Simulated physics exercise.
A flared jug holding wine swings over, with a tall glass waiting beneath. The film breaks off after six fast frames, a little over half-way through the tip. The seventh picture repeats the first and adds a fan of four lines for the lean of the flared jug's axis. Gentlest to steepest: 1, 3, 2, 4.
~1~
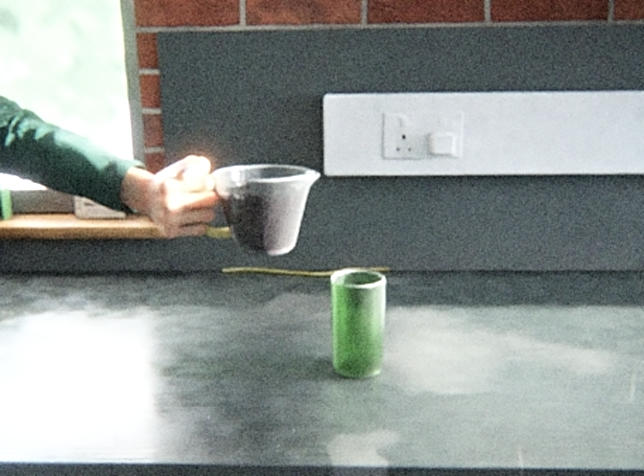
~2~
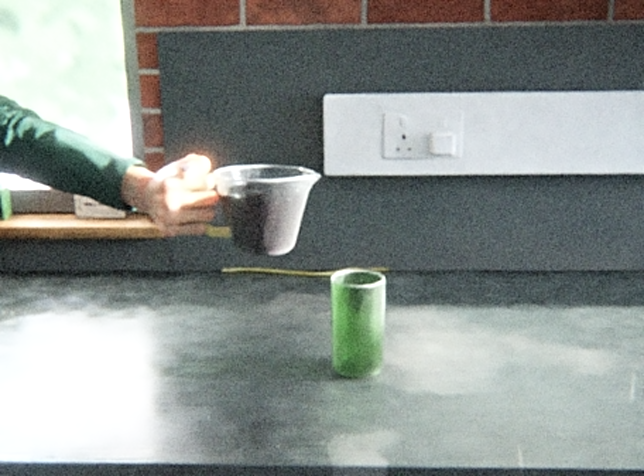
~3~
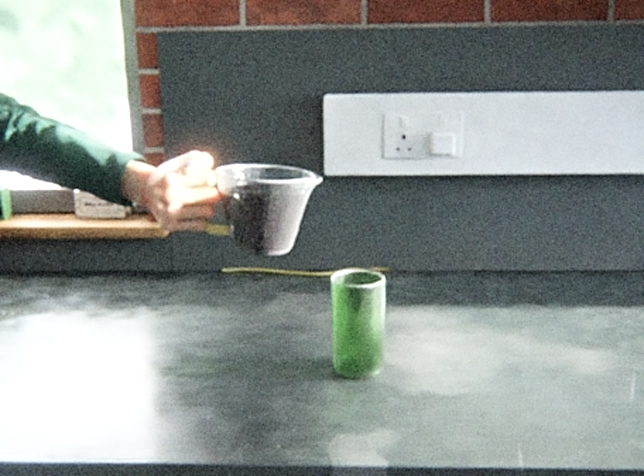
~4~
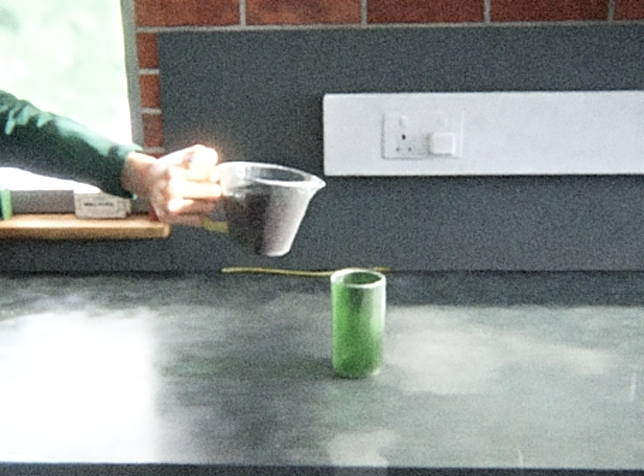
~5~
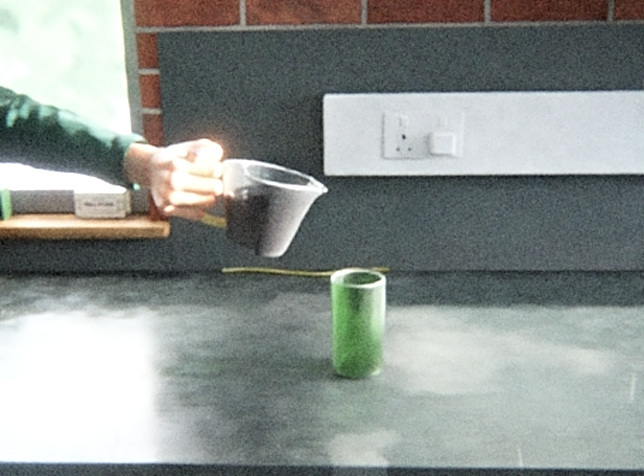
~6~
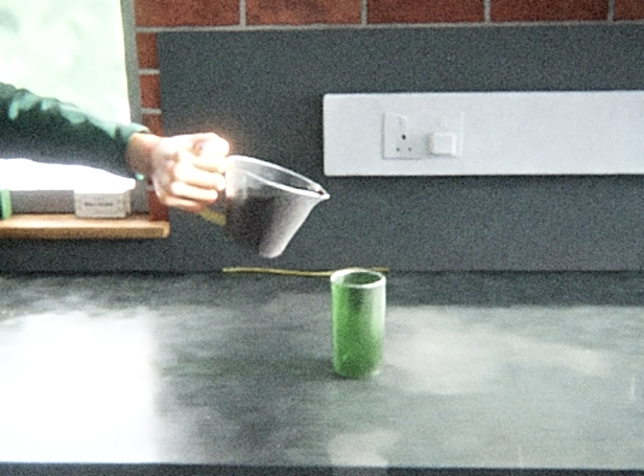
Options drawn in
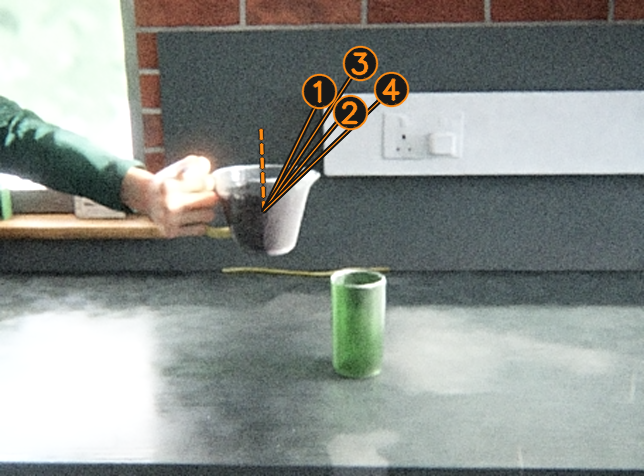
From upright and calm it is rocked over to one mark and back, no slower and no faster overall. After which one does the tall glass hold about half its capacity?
The best line is 4.
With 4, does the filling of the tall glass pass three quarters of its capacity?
No, it does not.
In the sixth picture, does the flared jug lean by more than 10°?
Yes.
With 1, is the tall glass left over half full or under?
Under half.
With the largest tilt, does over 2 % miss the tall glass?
No.
In orange, 1 at (314, 108); 2 at (336, 123); 3 at (350, 77); 4 at (378, 101).
Choosing 1, the tall glass ends with about 11 % of what it can hold.
Choosing 2, the tall glass ends with about 36 % of what it can hold.
Choosing 3, the tall glass ends with about 23 % of what it can hold.
Choosing 4, the tall glass ends with about 51 % of what it can hold.
